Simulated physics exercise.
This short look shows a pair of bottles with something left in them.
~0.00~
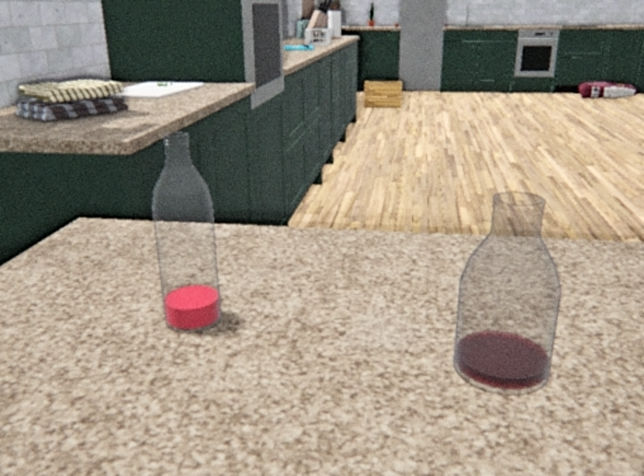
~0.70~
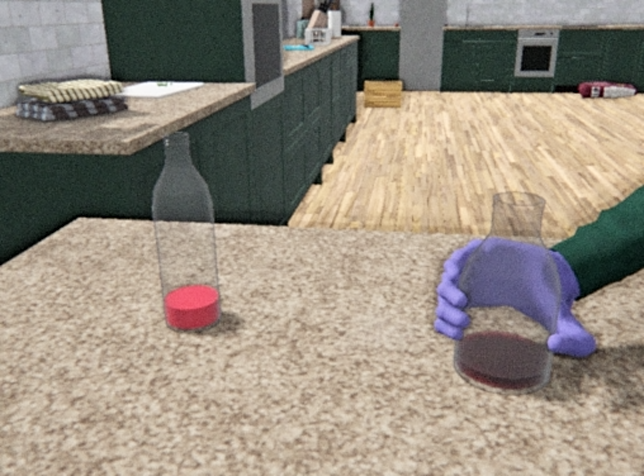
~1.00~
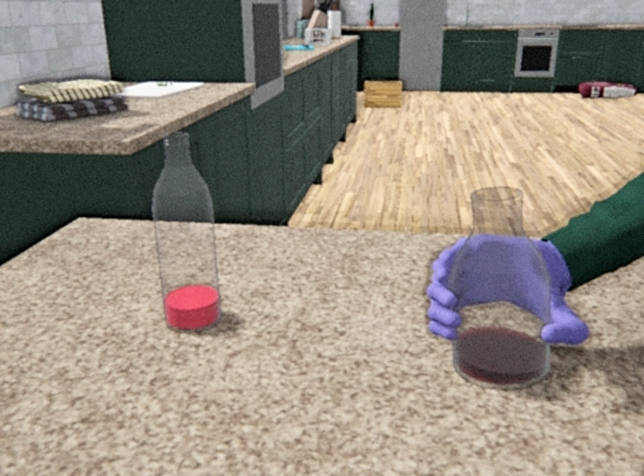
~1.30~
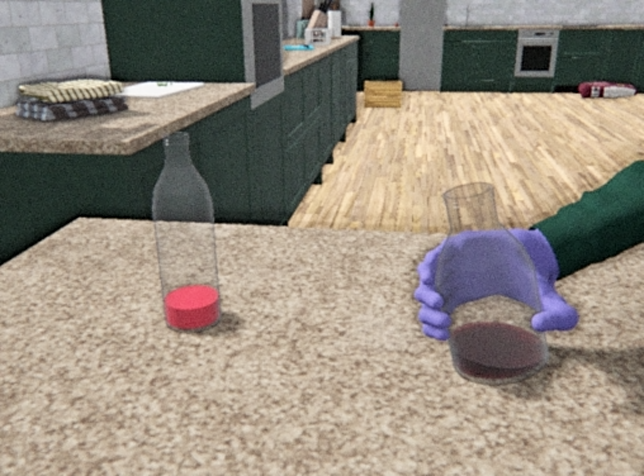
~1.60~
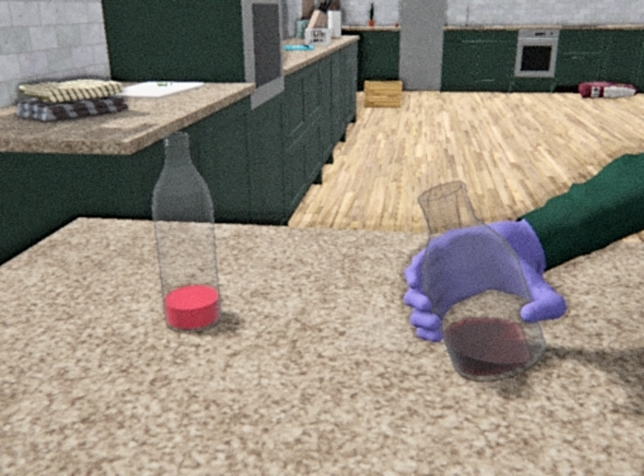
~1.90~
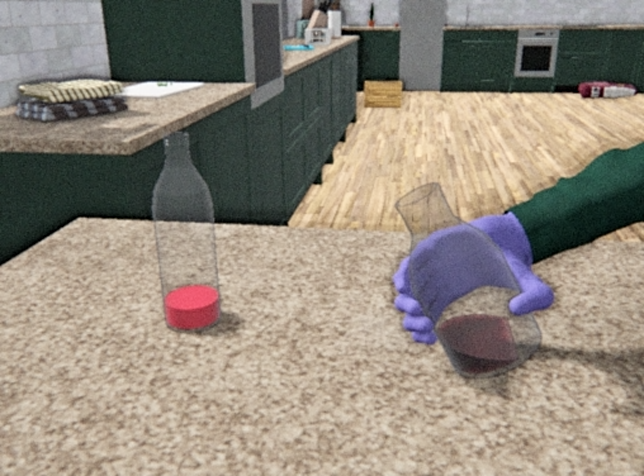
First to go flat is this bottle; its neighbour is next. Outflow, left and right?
Outflow - left: None, right: None.
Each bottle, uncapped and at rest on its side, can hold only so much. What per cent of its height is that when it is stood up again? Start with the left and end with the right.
About 24 % and 16 %.
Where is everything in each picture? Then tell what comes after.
In the first picture, both stand upright; right bottle (509, 285) nearly empty, open; left bottle (185, 230) nearly empty, open.
In the second picture, a hand takes the right bottle; right bottle nearly empty, surface at (502, 354); left bottle nearly empty, surface at (191, 298).
In the third picture, the right bottle is going over; right bottle (499, 280) nearly empty; left bottle (185, 230) nearly empty.
In the fourth picture, the right bottle is going over; right bottle nearly empty, surface at (497, 343); left bottle nearly empty, surface at (191, 298).
In the fifth picture, the right bottle is going over; right bottle (470, 273) tipped 20°; left bottle (185, 230) nearly empty.
In the sixth picture, the right bottle is going over; right bottle (456, 272) tipped 30°, open; left bottle nearly empty, surface at (191, 298), open.
After 2.6 s, the right bottle is nearly down; right bottle, nothing comes out.
After 3.6 s, the right bottle lies flat; right bottle, nothing comes out.
After 6.5 s, both lie flat; right bottle, nothing comes out; left bottle, nothing comes out.
